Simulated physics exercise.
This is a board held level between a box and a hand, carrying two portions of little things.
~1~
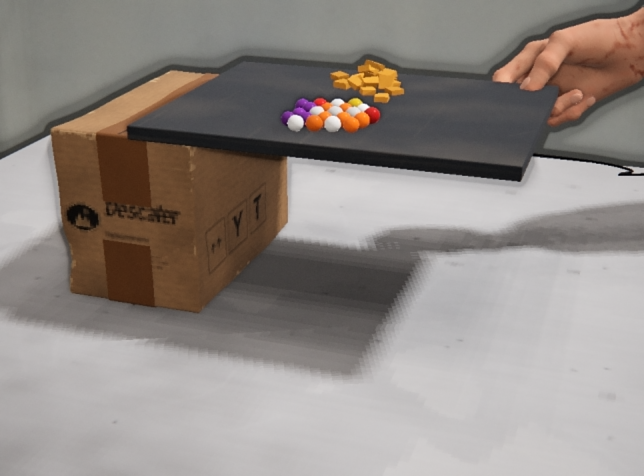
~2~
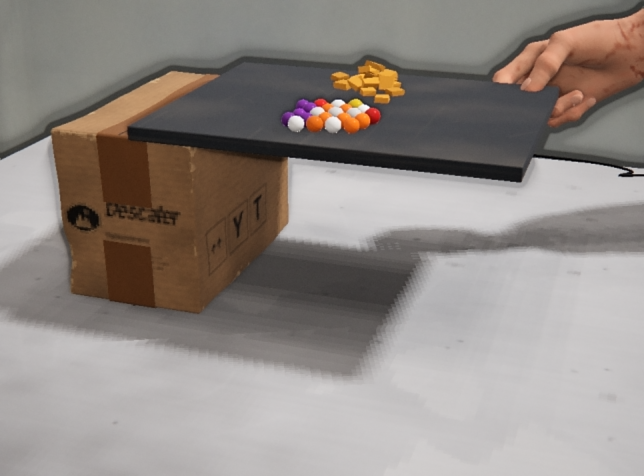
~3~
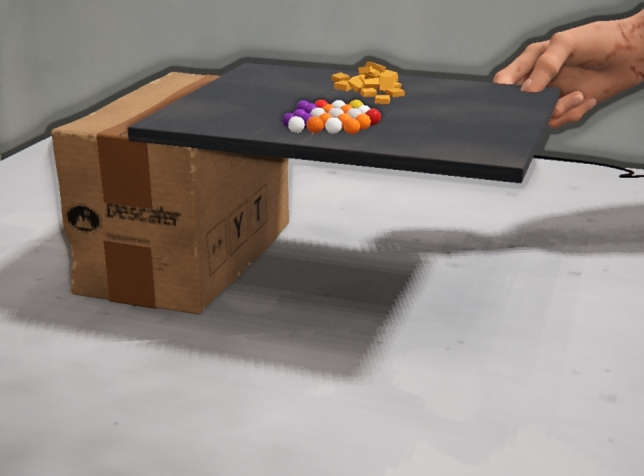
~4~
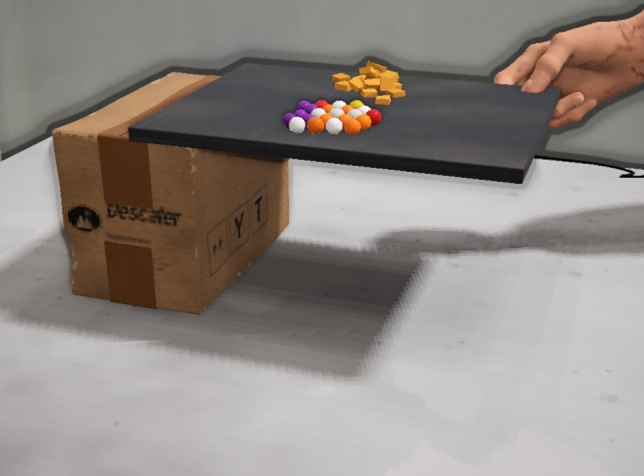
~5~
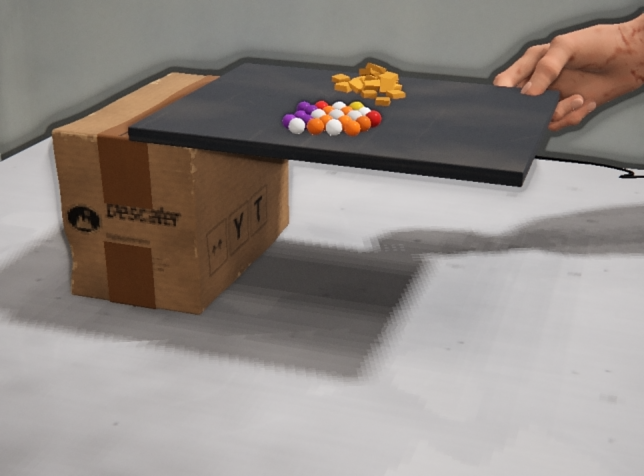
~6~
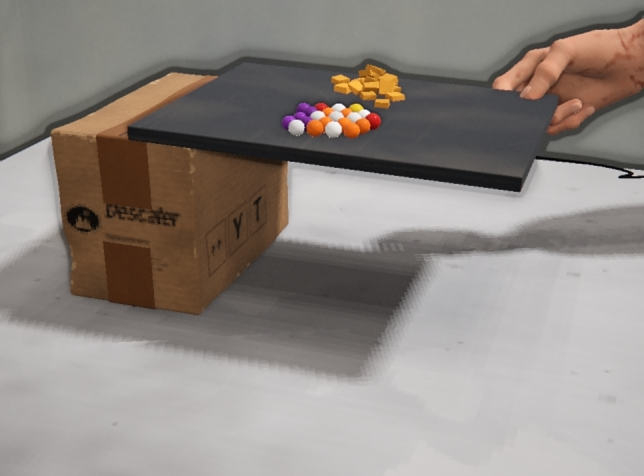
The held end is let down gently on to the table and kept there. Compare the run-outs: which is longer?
The longer run belongs to the near batch.
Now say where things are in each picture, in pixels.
Held end of the board (510, 169), level; box (184, 182), tall, over half the board's length; near batch (335, 115), a few round plastic beads; far batch (369, 79), a few small crackers, in the first picture.
Held end of the board (510, 170), level; far batch (370, 80), in the second picture.
Held end of the board (511, 170), level; near batch (336, 116), in the third picture.
Held end of the board (511, 171), level; far batch (371, 81), in the fourth picture.
Held end of the board (511, 174), level; near batch (336, 118), in the fifth picture.
Held end of the board (509, 179), down by 1°; box (184, 184); near batch (336, 120), not moving; far batch (370, 84), not moving, in the sixth picture.
Then, 0.44 s later than the last frame, board sloping at 11°; near batch every one still on the board; far batch every one still on the board.
Then, 0.99 s later than the last frame, board sloping at 24°; near batch mostly up to a board's length out; far batch every one still on the board.
Then, 1.59 s later than the last frame, board sloping at 36°; near batch mostly one to two board lengths out, about a tenth gone off the table; far batch mostly at the foot of the board.
When it is over, board resting at 37°; near batch mostly more than two board lengths out, roughly two thirds gone off the table; far batch mostly at the foot of the board; the near batch has gone farther.
